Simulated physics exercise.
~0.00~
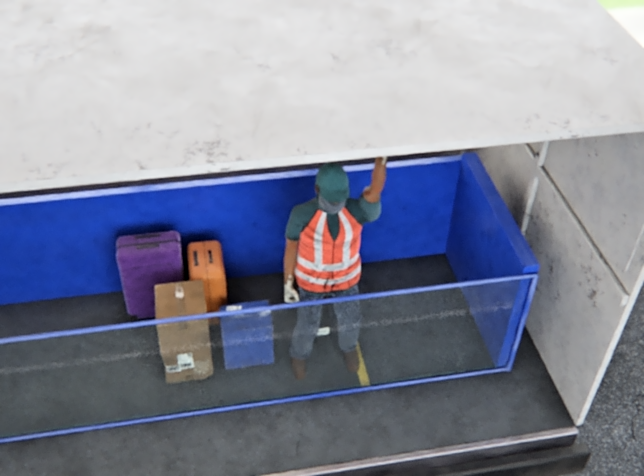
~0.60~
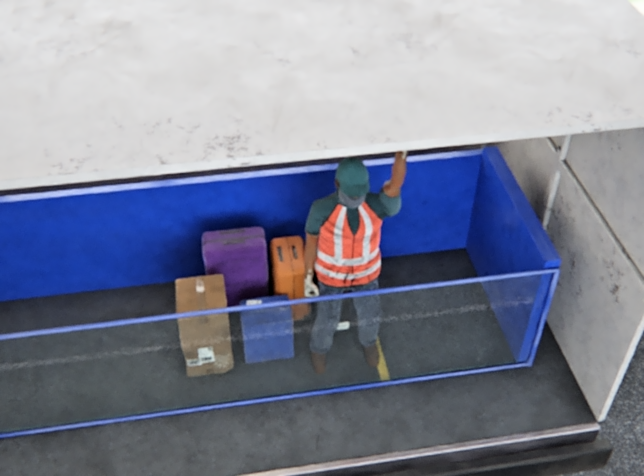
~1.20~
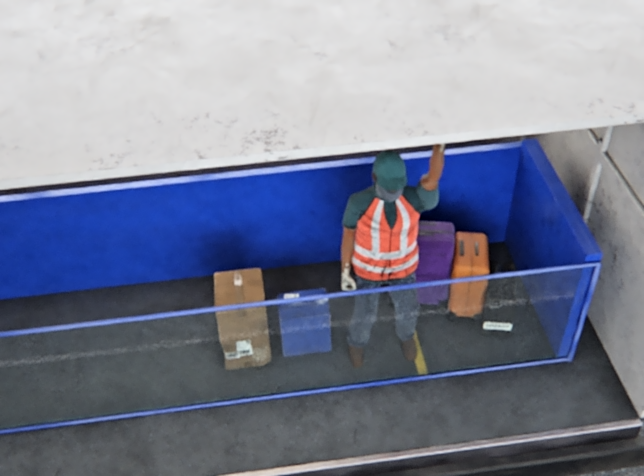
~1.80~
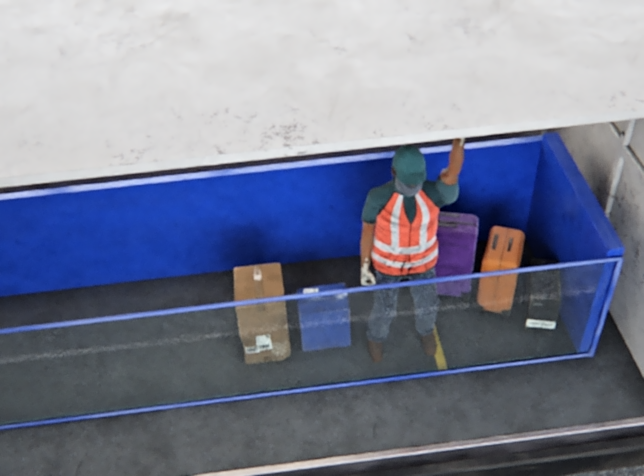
A purple suitcase and a smaller orange one roll right behind a standing figure in an orange vest with one raised arm, crossing the yellow line with a black case and ending upright on the right, while the brown box and blue case stay left.
